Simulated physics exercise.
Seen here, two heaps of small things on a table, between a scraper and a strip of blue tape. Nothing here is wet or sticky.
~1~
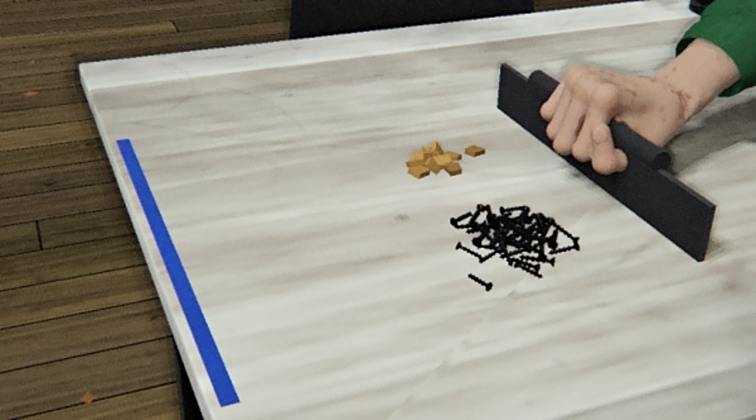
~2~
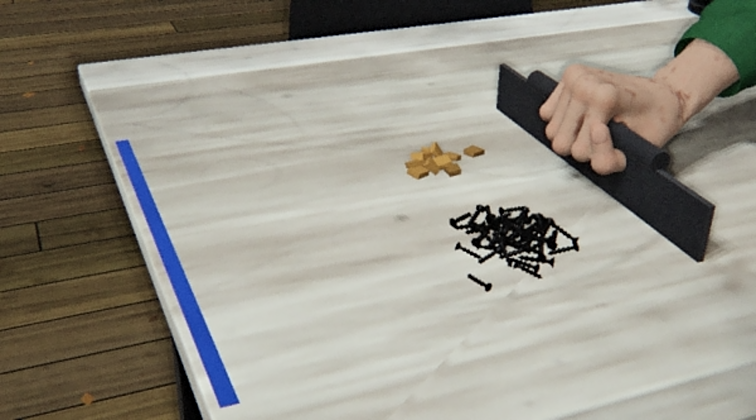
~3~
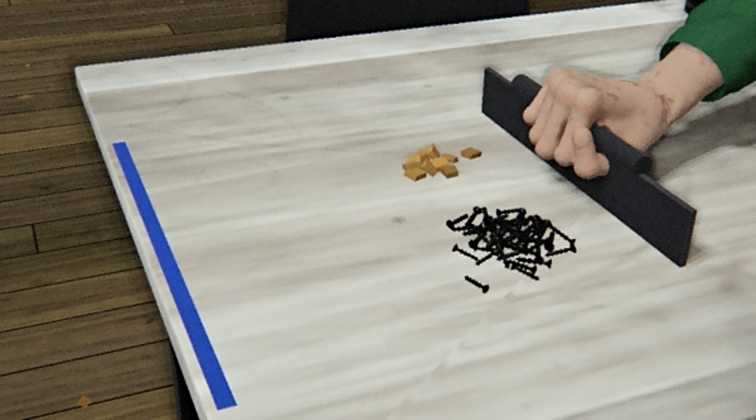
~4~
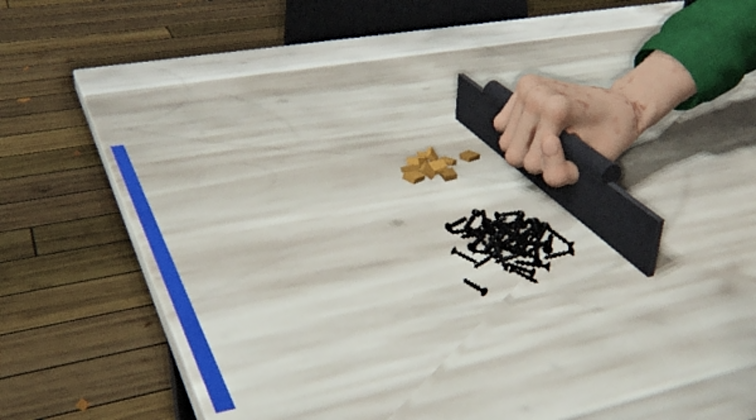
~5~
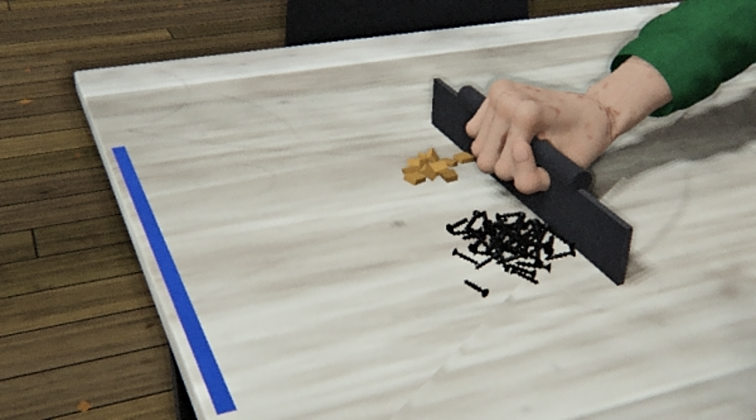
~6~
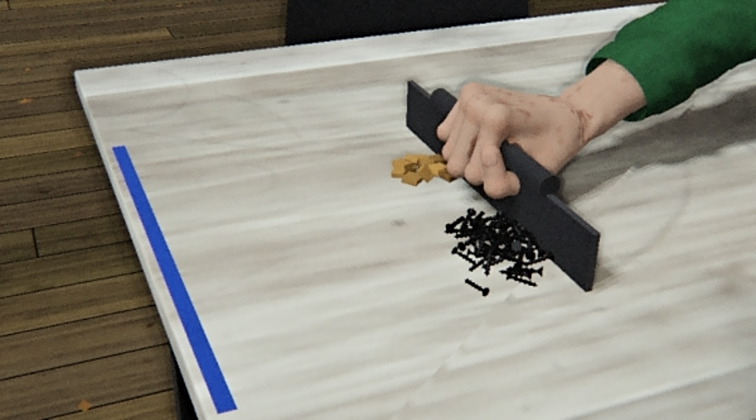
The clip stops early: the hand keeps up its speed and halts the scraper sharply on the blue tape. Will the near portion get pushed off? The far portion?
The near portion loses pieces over the edge; the far portion loses pieces over the edge.
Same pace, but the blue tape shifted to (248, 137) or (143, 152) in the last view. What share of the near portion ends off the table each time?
The first gives 0 %, the second 50 %.
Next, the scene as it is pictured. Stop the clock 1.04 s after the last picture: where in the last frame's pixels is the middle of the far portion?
Roughly at (282, 197).
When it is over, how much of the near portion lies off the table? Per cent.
Close to 100 per cent.
Then, 1.04 s after the last picture, scraper still moving, near (326, 172); near portion all on the table, its front near (303, 300); far portion all on the table, its front near (261, 196).
Then, 2.10 s after the last picture, scraper stopped at the blue tape; near portion most over the edge; far portion most over the edge.
Then, 2.38 s after the last picture, scraper stopped at the blue tape; near portion nearly all over the edge; far portion all over the edge.
At rest, scraper stopped at the blue tape; near portion nearly all over the edge; far portion all over the edge.
